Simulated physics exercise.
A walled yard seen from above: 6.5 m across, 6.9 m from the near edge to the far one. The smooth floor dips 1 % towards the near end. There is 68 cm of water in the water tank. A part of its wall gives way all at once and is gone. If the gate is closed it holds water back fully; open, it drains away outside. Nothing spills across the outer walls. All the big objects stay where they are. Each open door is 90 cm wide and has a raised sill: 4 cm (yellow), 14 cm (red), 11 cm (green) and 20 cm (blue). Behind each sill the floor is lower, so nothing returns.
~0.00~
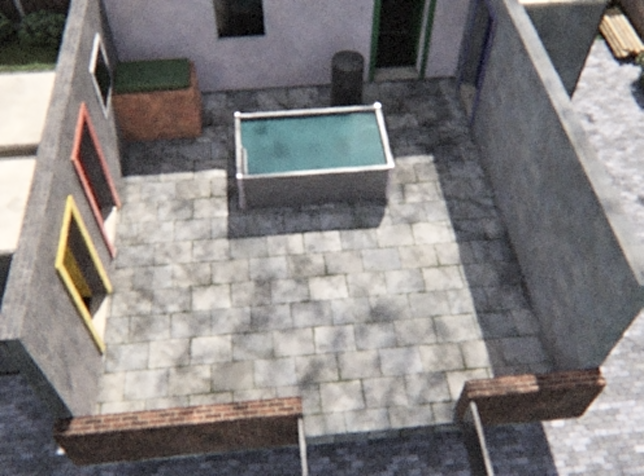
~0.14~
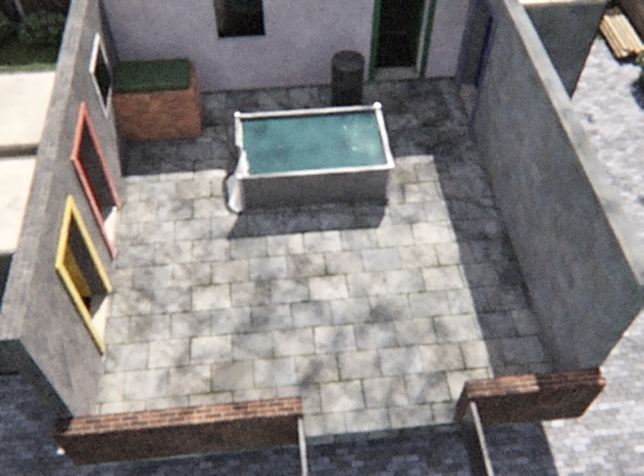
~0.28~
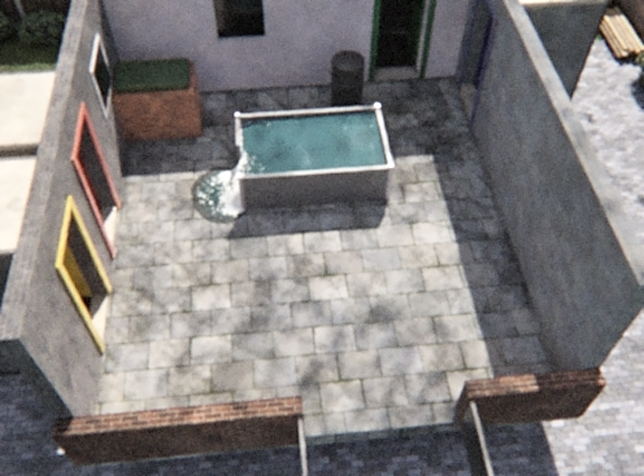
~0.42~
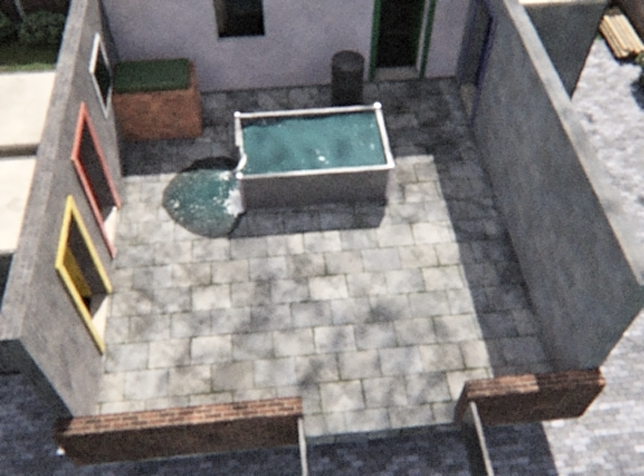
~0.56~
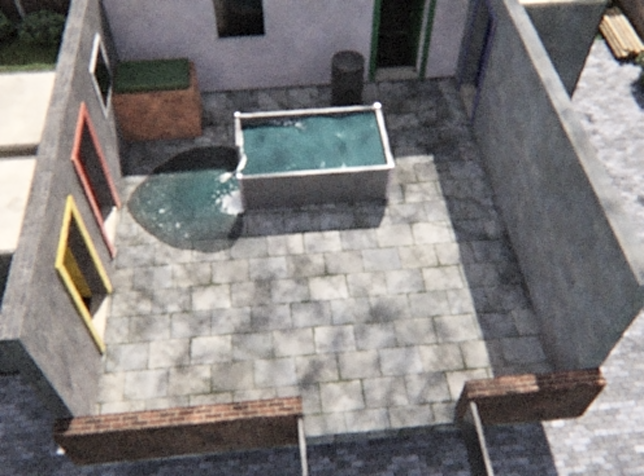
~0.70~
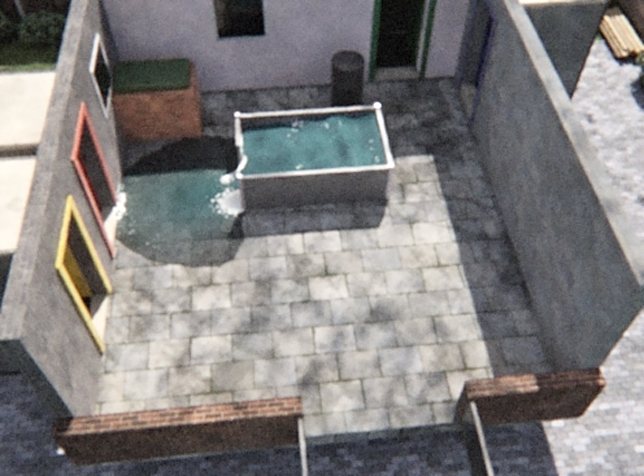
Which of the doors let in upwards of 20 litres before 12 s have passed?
Door by door: At the yellow door it exceeds the limit; at the red door it passes the limit; at the green door it stays under the limit; at the blue door it does not reach the limit.
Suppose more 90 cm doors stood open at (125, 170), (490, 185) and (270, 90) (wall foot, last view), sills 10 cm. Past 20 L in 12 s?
In that order: Past it, under, below.
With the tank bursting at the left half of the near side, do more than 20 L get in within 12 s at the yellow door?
Then: Yellow past it.
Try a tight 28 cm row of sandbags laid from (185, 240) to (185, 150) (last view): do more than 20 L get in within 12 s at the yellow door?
Then: Yellow past it.
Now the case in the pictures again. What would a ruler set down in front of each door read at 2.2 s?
In cm: Yellow 11, red 29, green 0, blue 0.
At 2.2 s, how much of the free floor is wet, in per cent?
About 20 per cent.
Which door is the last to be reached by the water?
Last comes the blue one.
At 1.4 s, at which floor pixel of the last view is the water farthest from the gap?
Around (105, 332).
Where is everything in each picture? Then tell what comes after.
The water tank at (312, 144) is whole and still, 68 cm deep, in the first frame.
Water pours out at (243, 180) and has run 0.5 m, to (240, 212); typically 9 cm deep outside, 68 cm at the water tank's back, in the second frame.
The front is at (198, 186), 0.8 m from the gap at (244, 182); 0.7 m2 of floor is under water; 68 cm left at the back of the water tank, in the third frame.
Water pours out at (244, 183) and has run 1.3 m, to (169, 207); typically 6 cm deep outside, 68 cm at the water tank's back, in the fourth frame.
The front is at (133, 207), 1.9 m from the gap at (244, 183); 3.0 m2 of floor is under water; 68 cm left at the back of the water tank, in the fifth frame.
The front is at (116, 233), 2.2 m from the gap at (244, 182); 4.2 m2 of floor is under water; 65 cm left at the back of the water tank, in the sixth frame.
After 1.4 s water covers 15 % of the floor and is deepest (36 cm) near (236, 194); yellow door 6 cm at the sill, 0 L in, red door 29 cm at the sill, 32 L in, green door not reached, blue door not reached.
After 2.2 s water covers 20 % of the floor and is deepest (31 cm) near (122, 179); yellow door 11 cm at the sill, 13 L in, red door 29 cm at the sill, 91 L in, green door not reached, blue door not reached.
After 3.5 s water covers 30 % of the floor and is deepest (24 cm) near (236, 194); yellow door 9 cm at the sill, 36 L in, red door 21 cm at the sill, 152 L in, green door not reached, blue door not reached.
After 7.0 s water covers 65 % of the floor and is deepest (16 cm) near (93, 439); yellow door 6 cm at the sill, 67 L in, red door 14 cm at the sill, 198 L in, green door 2 cm at the sill, 0 L in, blue door 2 cm at the sill, 0 L in.
After 12.0 s water covers 90 % of the floor and is deepest (10 cm) near (93, 439); yellow door 4 cm at the sill, 77 L in, red door 8 cm at the sill, 200 L in, green door 2 cm at the sill, 0 L in, blue door 3 cm at the sill, 0 L in.
